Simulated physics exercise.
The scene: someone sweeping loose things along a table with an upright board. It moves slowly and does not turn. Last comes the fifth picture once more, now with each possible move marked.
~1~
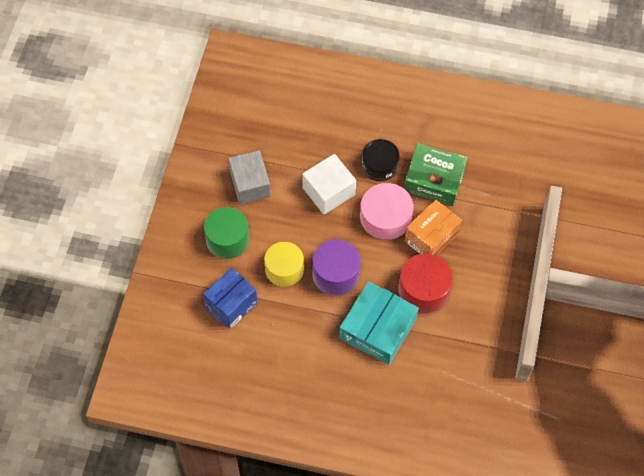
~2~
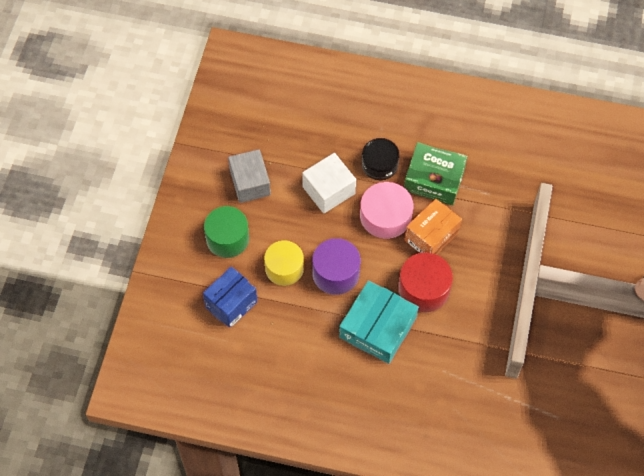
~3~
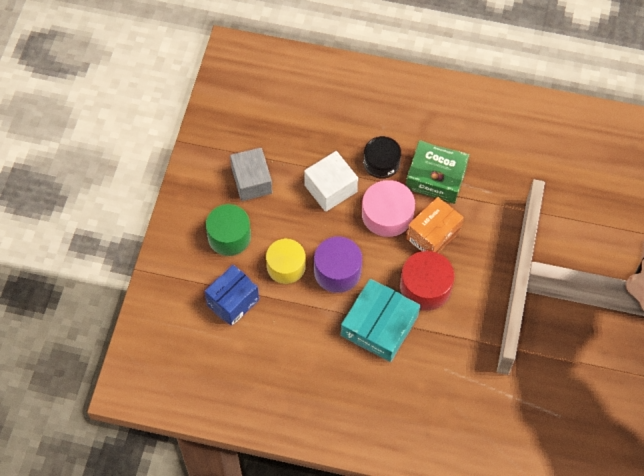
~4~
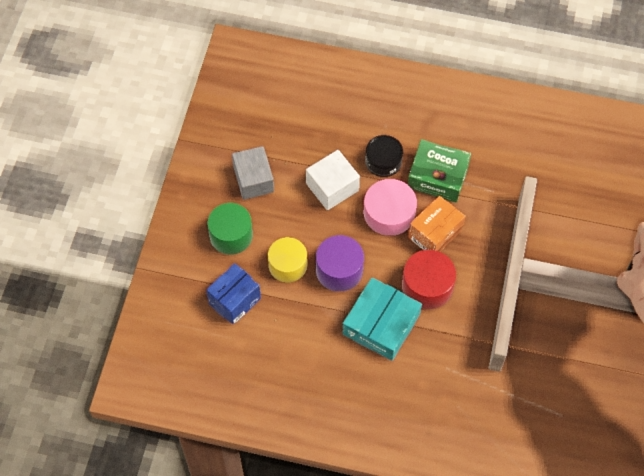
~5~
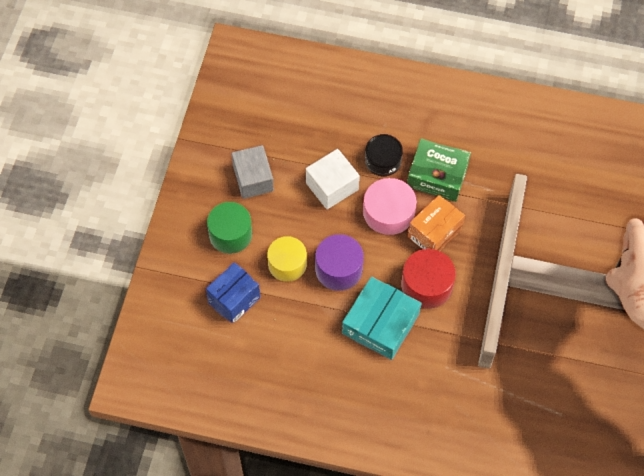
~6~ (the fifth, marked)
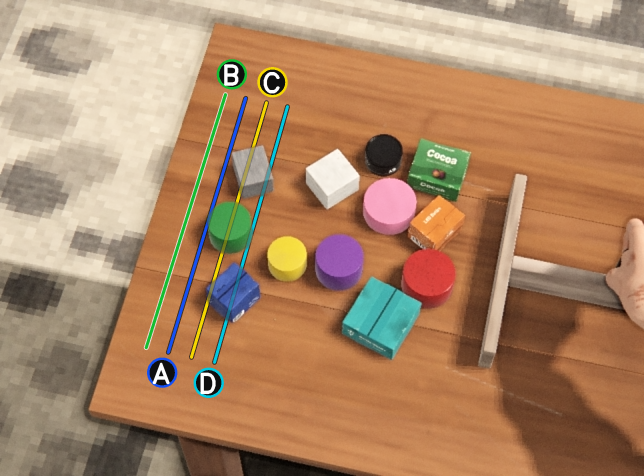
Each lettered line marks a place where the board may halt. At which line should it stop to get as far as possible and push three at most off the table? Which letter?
No farther than C.
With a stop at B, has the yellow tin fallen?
By then, yes.
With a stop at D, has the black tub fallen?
No.
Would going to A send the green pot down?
Yes.
On the marked copy, A at (209, 219); B at (188, 215); C at (231, 223); D at (253, 228).
Taking C. A third of the way, board (406, 239); black tub (352, 142); green packet (395, 156).
Two thirds of the way, board (308, 219); green pot (191, 208); yellow tin (193, 255).
When it is over, board (234, 204); green pot over the edge; yellow tin (145, 243); one fallen.
As for the rest, A drops five; B drops five; D is within the limit but short.
